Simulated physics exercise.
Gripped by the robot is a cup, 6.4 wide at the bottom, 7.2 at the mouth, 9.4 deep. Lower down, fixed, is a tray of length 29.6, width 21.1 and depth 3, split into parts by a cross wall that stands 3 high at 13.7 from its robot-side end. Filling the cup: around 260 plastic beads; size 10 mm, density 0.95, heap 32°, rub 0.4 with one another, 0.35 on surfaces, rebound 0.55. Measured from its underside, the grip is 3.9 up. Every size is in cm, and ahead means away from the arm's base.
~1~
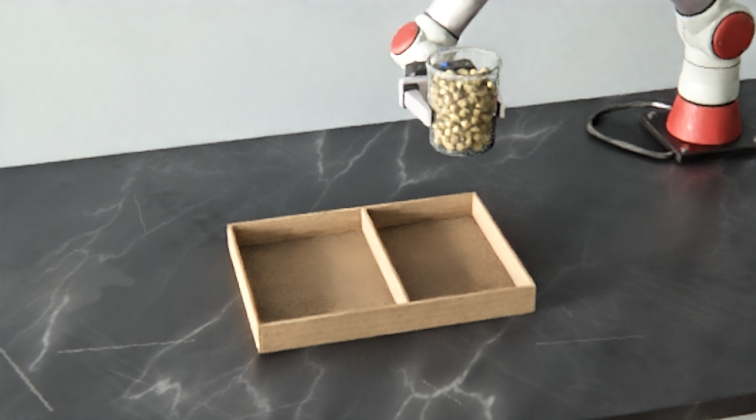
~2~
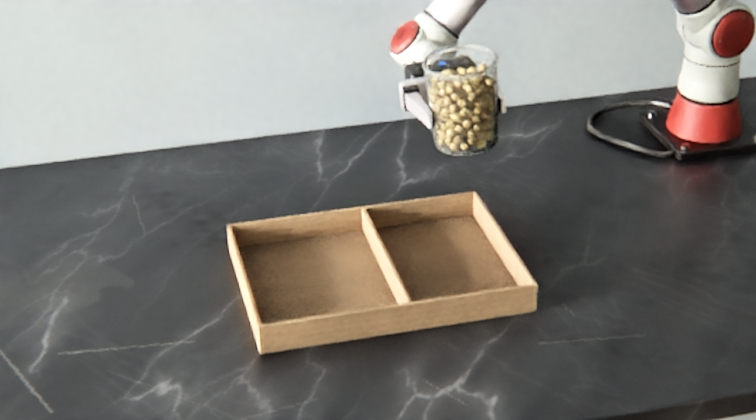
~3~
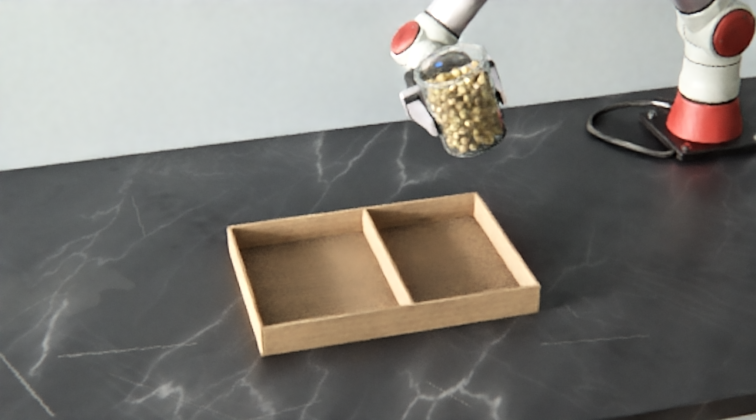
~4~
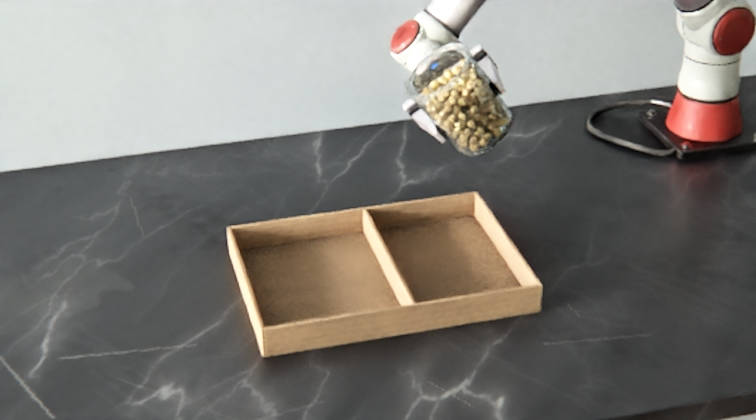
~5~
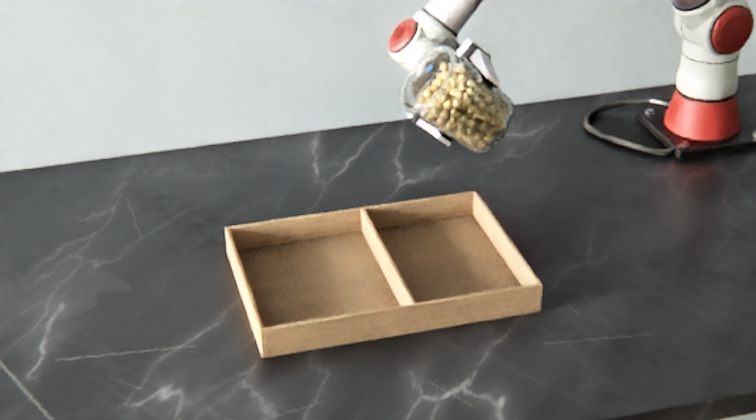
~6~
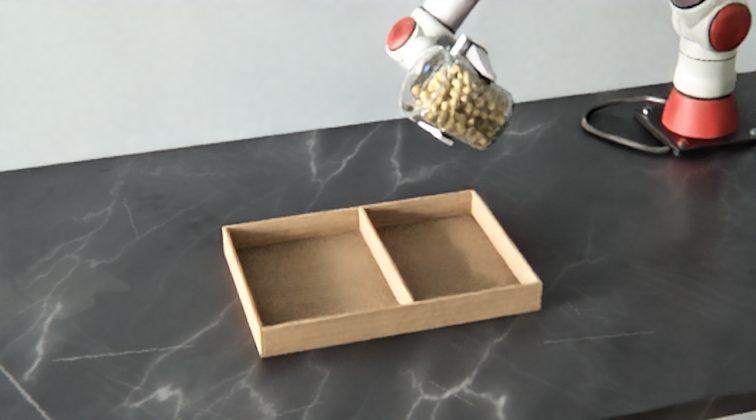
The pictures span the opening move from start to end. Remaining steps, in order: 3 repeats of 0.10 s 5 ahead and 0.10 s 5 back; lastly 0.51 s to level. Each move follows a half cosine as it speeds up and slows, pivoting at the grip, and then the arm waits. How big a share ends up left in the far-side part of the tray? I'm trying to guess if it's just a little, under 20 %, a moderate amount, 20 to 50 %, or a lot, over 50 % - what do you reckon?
I reckon a moderate amount.
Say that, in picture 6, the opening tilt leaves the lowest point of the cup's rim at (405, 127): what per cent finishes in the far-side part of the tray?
About 70 percent.
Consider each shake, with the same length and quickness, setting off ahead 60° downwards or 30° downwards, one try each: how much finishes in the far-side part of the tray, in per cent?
Near 10 and 15 percent respectively.
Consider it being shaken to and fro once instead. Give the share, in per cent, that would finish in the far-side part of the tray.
Result: Approximately 20 per cent.
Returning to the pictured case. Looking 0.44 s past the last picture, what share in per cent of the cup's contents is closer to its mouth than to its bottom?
30 %.
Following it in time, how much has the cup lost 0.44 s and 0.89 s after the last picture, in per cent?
At the first moment 35 per cent, at the second 45 per cent.
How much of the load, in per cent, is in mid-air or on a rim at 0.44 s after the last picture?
Reading at that time: Some 12 per cent.
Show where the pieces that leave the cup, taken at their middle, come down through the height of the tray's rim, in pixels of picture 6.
I'd say somewhere around (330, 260).
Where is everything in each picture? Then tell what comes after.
In the first picture, the cup middle at (463, 103), level; upper third of the load around (463, 89), from x 435 to 490, top at y 70; 264 in the cup.
In the second picture, the cup middle at (463, 102), tilted 5° forward; upper third of the load around (463, 88), from x 435 to 490, top at y 70.
In the third picture, the cup middle at (463, 103), tilted 19° forward; upper third of the load around (464, 88), from x 430 to 500, top at y 65.
In the fourth picture, the cup middle at (462, 103), tilted 35° forward; upper third of the load around (463, 90), from x 425 to 505, top at y 65.
In the fifth picture, the cup middle at (460, 103), tilted 49° forward; upper third of the load around (462, 90), from x 420 to 505, top at y 65.
In the sixth picture, the cup middle at (459, 101), tilted 54° forward; upper third of the load around (460, 88), from x 415 to 505, top at y 70; 264 in the cup.
Then, 0.44 s on, tilted 54° forward, highest piece 24 above the table; 176 in the cup, 48 in the far-side part, 6 in the robot-side part, 1 on the table or floor, 33 in flight or on a rim.
Then, 0.89 s on, tilted 22° forward, highest piece 23 above the table; 151 in the cup, 84 in the far-side part, 20 in the robot-side part, 9 on the table or floor.
Then, 1.31 s on, level, highest piece 24 above the table; 151 in the cup, 84 in the far-side part, 20 in the robot-side part, 9 on the table or floor.
Then, 2.36 s on, level, highest piece 24 above the table; 151 in the cup, 84 in the far-side part, 20 in the robot-side part, 9 on the table or floor.
In the end, 151 in the cup, 84 in the far-side part, 20 in the robot-side part, 9 on the table or floor. That is 32 % in the far-side part of the tray.
